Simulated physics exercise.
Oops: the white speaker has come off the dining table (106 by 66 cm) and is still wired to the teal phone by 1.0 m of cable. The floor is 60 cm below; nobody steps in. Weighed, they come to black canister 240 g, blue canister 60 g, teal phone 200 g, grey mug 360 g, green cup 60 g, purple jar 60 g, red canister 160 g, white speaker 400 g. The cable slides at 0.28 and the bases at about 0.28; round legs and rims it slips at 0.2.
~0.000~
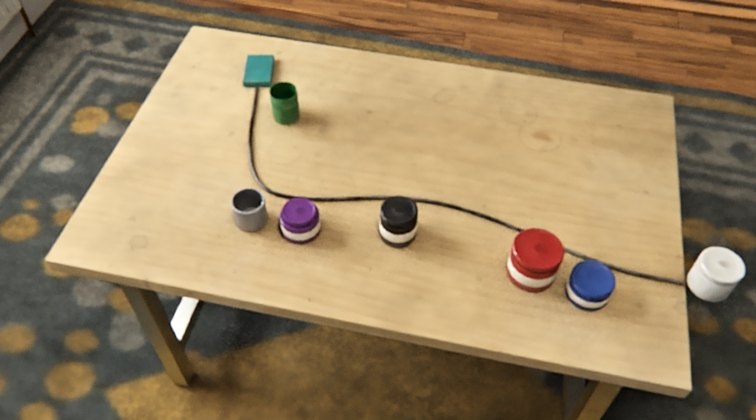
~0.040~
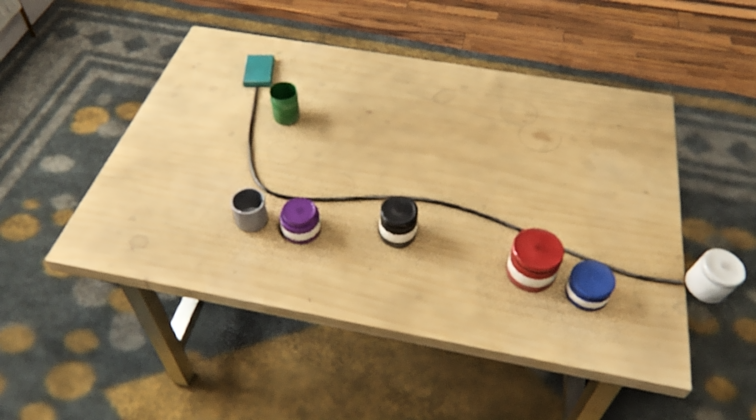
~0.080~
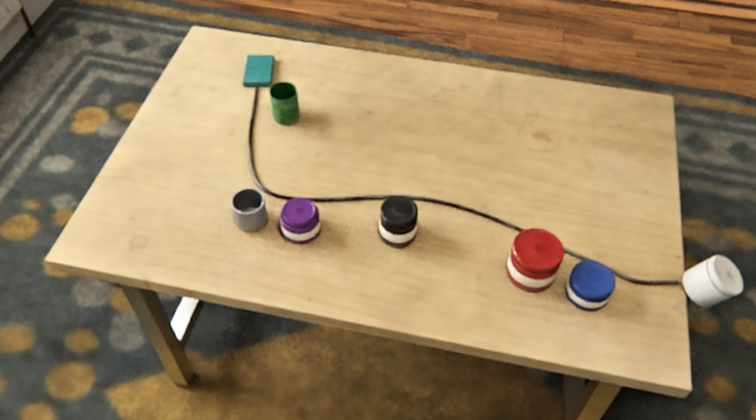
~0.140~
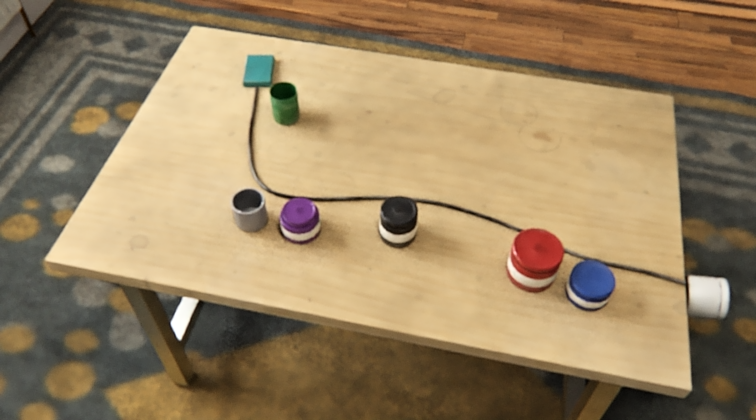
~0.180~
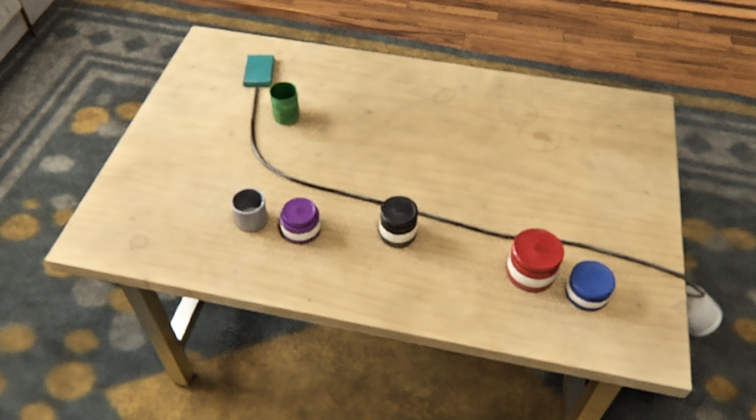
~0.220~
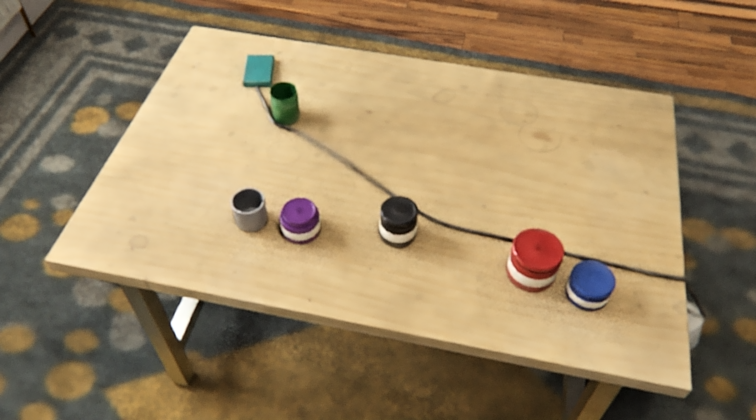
On a wooden table scattered with jars and cups, a white speaker hanging off the right edge tilted and dropped lower, pulling its black cable straighter across the tabletop from the teal phone.
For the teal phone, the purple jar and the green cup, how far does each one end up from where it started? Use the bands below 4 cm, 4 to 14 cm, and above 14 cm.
The teal phone ends above 14 cm, the purple jar ends below 4 cm, the green cup ends above 14 cm.
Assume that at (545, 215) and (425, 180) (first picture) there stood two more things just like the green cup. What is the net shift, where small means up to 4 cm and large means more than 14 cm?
I'd call it an in-between shift for the first one and a long shift for the second one.
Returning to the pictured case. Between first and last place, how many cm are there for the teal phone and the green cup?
I'd say the teal phone shifts around 80 cm and the green cup ends up off the top.
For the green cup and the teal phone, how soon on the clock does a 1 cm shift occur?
Approx. times - green cup: 0.24 s, teal phone: 0.26 s.
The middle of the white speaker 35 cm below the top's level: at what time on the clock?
It happens at 0.40 seconds on the clock.
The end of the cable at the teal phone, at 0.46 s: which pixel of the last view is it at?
Approximate position: (380, 124).
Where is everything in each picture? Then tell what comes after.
The first picture shows shows, teal phone (258, 67); purple jar (299, 210); green cup (283, 91); cable runs through (624, 271) (251, 125).
The second picture shows shows, white speaker (722, 266); cable runs through (622, 272) (251, 125).
The third picture shows shows, white speaker (713, 282); cable runs through (620, 275) (251, 125).
The fourth picture shows shows, white speaker (704, 297); cable runs through (626, 267) (251, 125).
The fifth picture shows shows, white speaker (694, 311); cable runs through (656, 266) (252, 125).
The sixth picture shows shows, teal phone (258, 68); purple jar (299, 210); green cup (283, 91); cable runs through (688, 285) (568, 254) (449, 226) (358, 170).
By 0.5 s, the cable's tail end at (380, 124); teal phone 27 cm off its start, green cup on its side, 23 cm off its start, white speaker over the edge.
By 0.7 s, the cable's tail end at (536, 207); teal phone 60 cm off its start, green cup over the edge, white speaker over the edge.
By 1.0 s, the cable's tail end at (622, 253); teal phone 77 cm off its start at (596, 239), green cup over the edge, white speaker over the edge.
By 1.2 s, the cable's tail end at (640, 259); teal phone 80 cm off its start, green cup over the edge, white speaker over the edge.
By 2.4 s, the cable's tail end at (640, 259); teal phone 80 cm off its start at (614, 246), green cup over the edge, purple jar 0 cm off its start at (299, 210), white speaker over the edge.
